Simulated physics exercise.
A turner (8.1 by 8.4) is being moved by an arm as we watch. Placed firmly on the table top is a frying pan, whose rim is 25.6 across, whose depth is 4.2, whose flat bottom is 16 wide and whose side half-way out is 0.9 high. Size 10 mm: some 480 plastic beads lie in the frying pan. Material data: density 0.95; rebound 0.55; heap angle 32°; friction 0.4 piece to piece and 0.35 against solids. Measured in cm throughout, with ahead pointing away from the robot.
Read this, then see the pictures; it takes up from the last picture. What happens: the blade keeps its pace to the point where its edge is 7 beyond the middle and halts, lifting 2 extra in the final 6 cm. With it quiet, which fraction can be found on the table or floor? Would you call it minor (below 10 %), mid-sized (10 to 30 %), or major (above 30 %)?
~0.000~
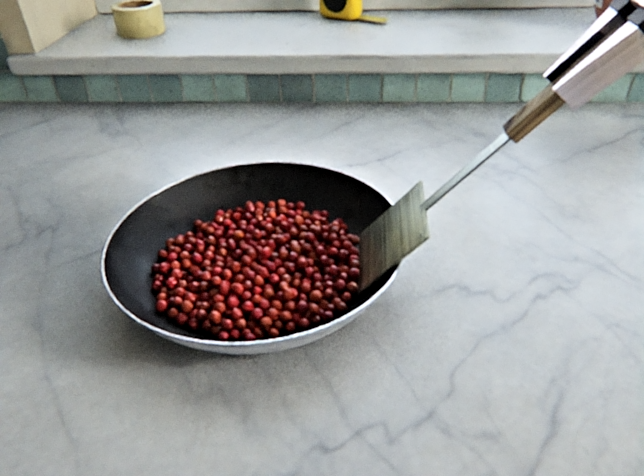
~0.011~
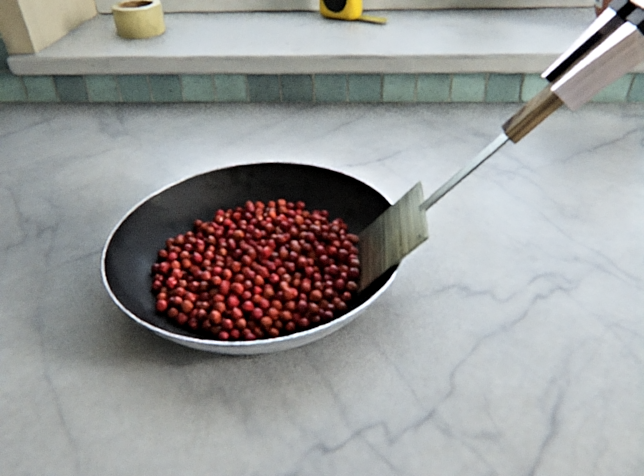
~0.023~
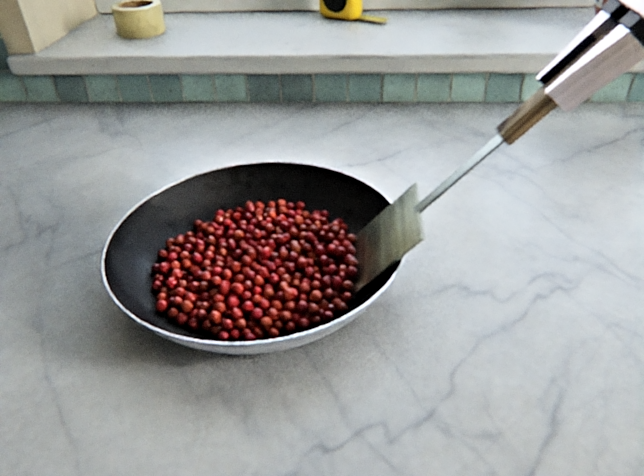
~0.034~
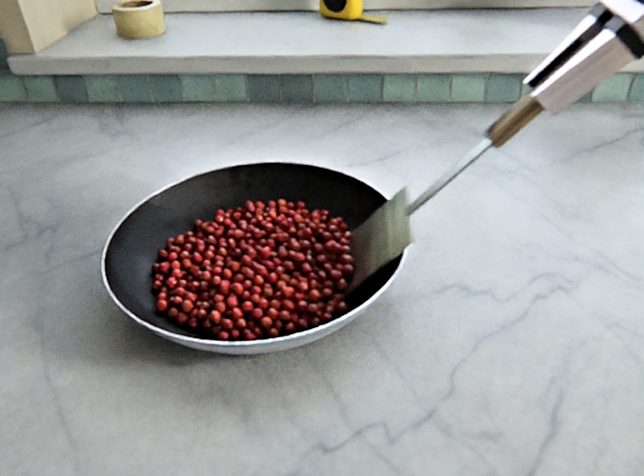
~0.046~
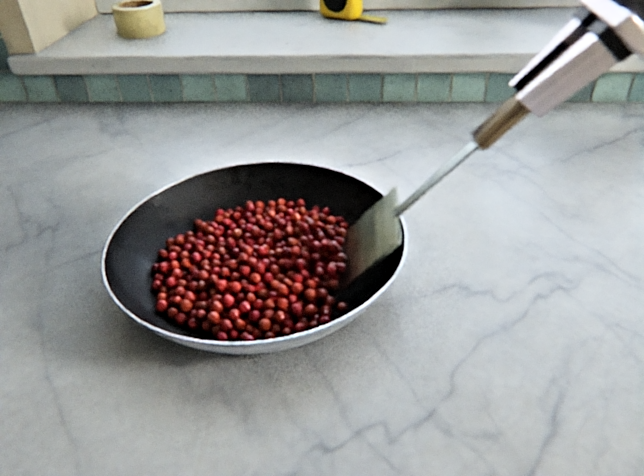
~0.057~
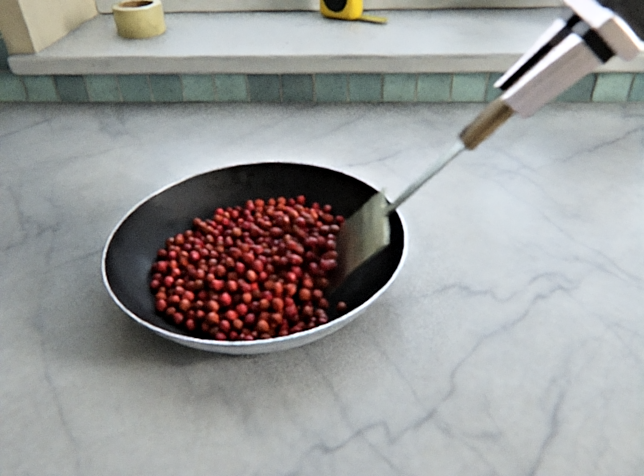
I would call it minor.
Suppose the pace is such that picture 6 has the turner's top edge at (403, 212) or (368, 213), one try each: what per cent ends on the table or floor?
Some 0 and 20 per cent.
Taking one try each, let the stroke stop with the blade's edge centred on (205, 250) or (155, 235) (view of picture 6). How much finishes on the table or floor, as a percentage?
0 % and 25 %.
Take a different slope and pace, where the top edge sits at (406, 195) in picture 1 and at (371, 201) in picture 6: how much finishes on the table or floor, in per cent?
Some 5 percent ends up on the table or floor.
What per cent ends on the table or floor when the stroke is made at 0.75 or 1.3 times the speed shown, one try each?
0 and 15 %.
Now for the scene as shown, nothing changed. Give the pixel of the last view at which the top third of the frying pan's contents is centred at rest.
Approximately at pixel (161, 249).
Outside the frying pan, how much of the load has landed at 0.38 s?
Some 5 per cent.
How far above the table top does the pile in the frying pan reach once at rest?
Some 5.0 cm above the table.
After 0.11 s, sloping 49°, highest piece 5 above the table; 483 in the frying pan.
After 0.16 s, sloping 49°, highest piece 5 above the table; 483 in the frying pan.
After 0.38 s, sloping 49°, highest piece 5 above the table; 464 in the frying pan, 19 on the table or floor.
After 1.43 s, sloping 49°, highest piece 4 above the table; 464 in the frying pan, 19 on the table or floor.
At rest, 464 in the frying pan, 19 on the table or floor. That is 4 % on the table or floor.
